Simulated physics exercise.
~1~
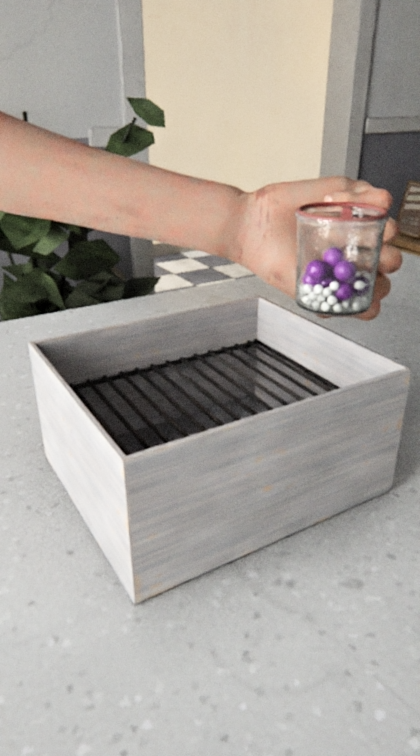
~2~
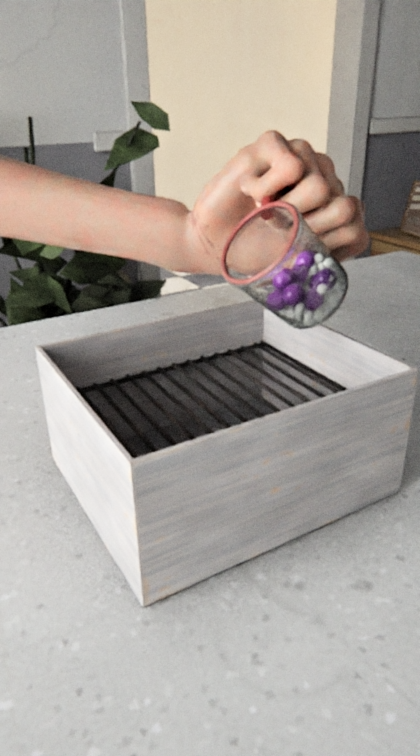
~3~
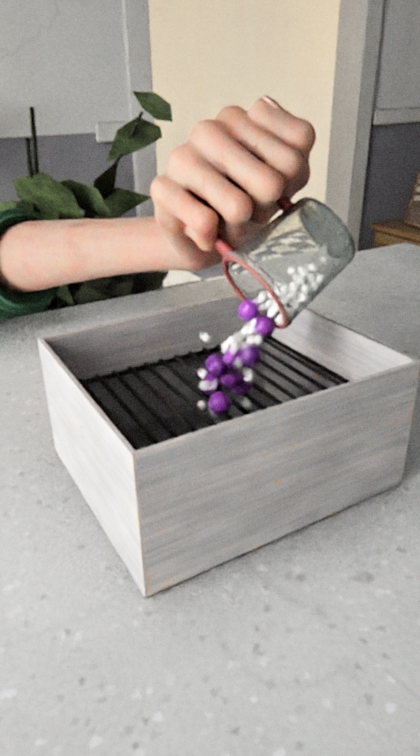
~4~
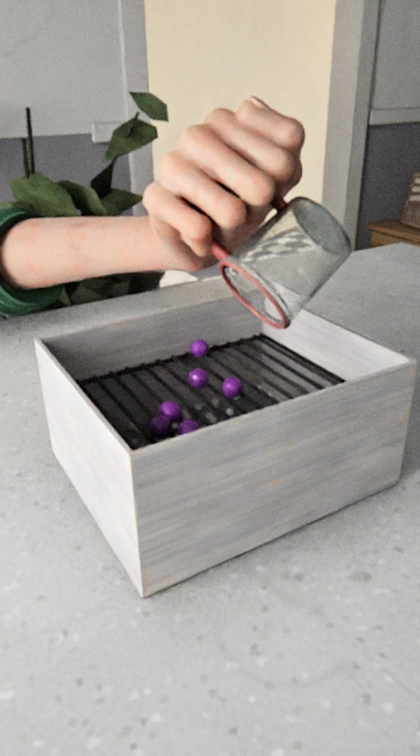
On a speckled grey countertop, a hand held a small glass of purple balls and little white pieces over a wooden box strung with dark wires, then tipped it out; the white pieces dropped through, while the purple balls stayed on top.
